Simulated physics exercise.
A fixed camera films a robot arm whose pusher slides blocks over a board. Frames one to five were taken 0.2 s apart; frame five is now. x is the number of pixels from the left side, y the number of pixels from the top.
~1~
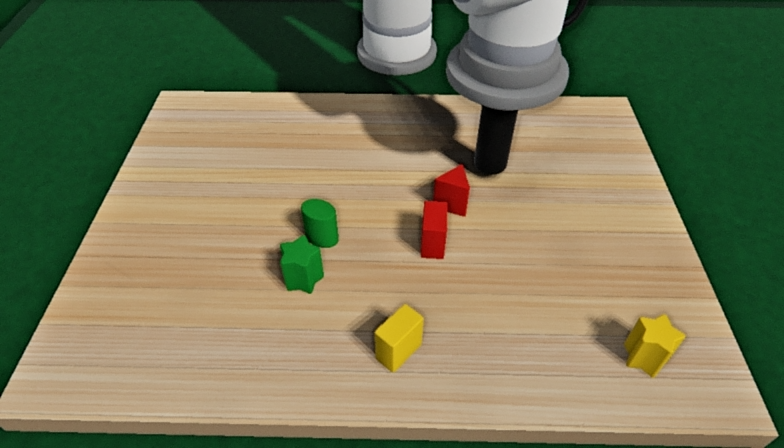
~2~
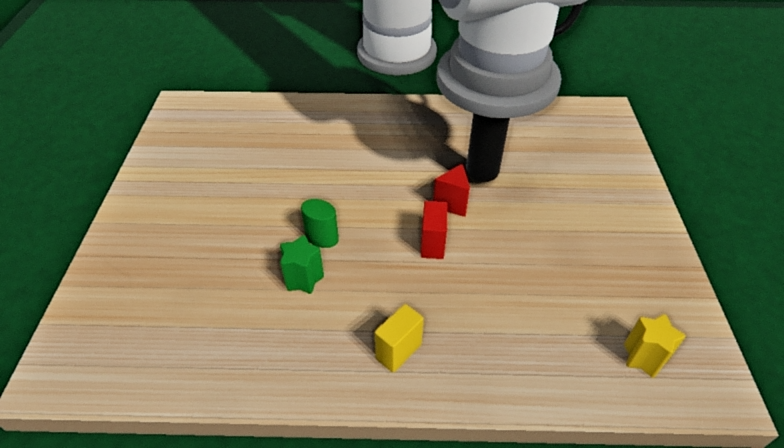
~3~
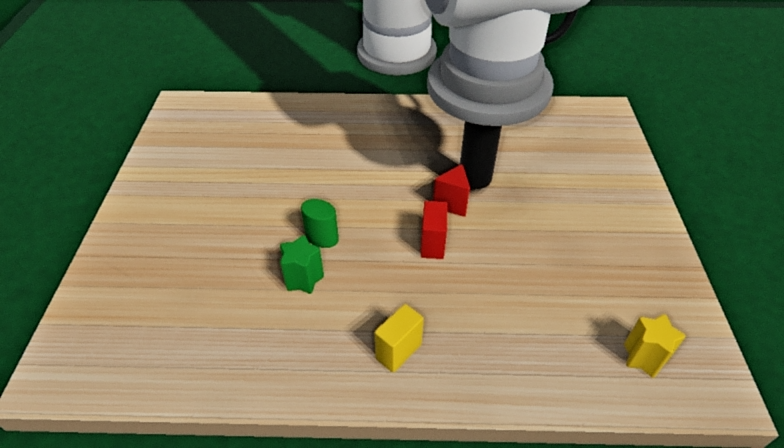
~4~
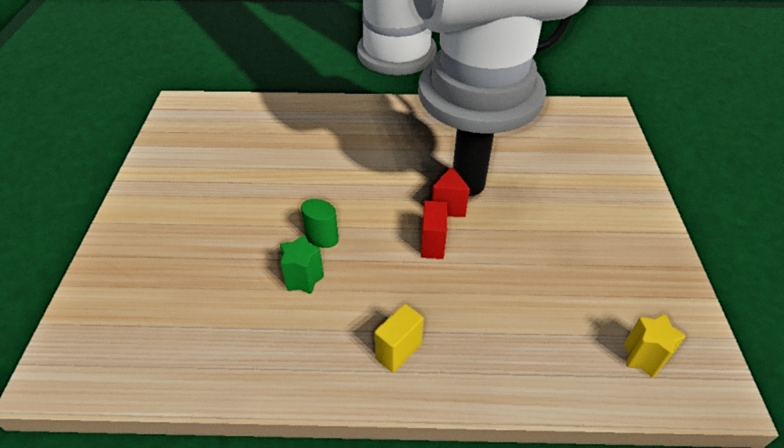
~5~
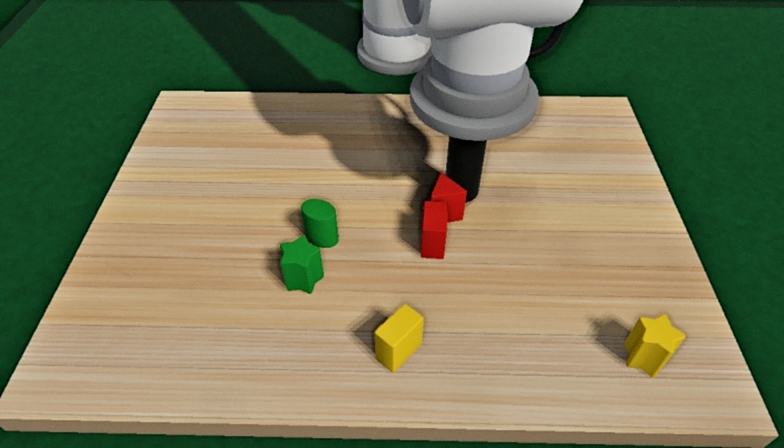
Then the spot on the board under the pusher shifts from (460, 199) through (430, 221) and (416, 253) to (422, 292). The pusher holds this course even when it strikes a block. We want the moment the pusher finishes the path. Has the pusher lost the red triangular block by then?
Yes, I think so.
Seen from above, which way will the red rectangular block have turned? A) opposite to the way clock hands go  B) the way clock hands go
Choice A: Opposite to the way clock hands go.
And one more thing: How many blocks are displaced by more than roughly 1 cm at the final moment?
The result: Two blocks.
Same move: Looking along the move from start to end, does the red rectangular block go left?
My answer is yes.
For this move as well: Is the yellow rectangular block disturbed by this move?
Answer: Unmoved.
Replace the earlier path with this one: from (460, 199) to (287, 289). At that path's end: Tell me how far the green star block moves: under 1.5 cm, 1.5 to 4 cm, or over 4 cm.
Travels over 4 cm.
The first path, step by step. One third of the way, pusher at (430, 215); red rectangular block at (429, 235), turned 65° anticlockwise; red triangular block at (414, 211).
Two thirds of the way, pusher at (416, 246); red rectangular block at (426, 251); red triangular block at (393, 242), turned 20° anticlockwise.
At the end, pusher at (423, 285); yellow rectangular block in place; red rectangular block at (434, 291), turned 115° anticlockwise; red triangular block at (388, 258), turned 30° clockwise.
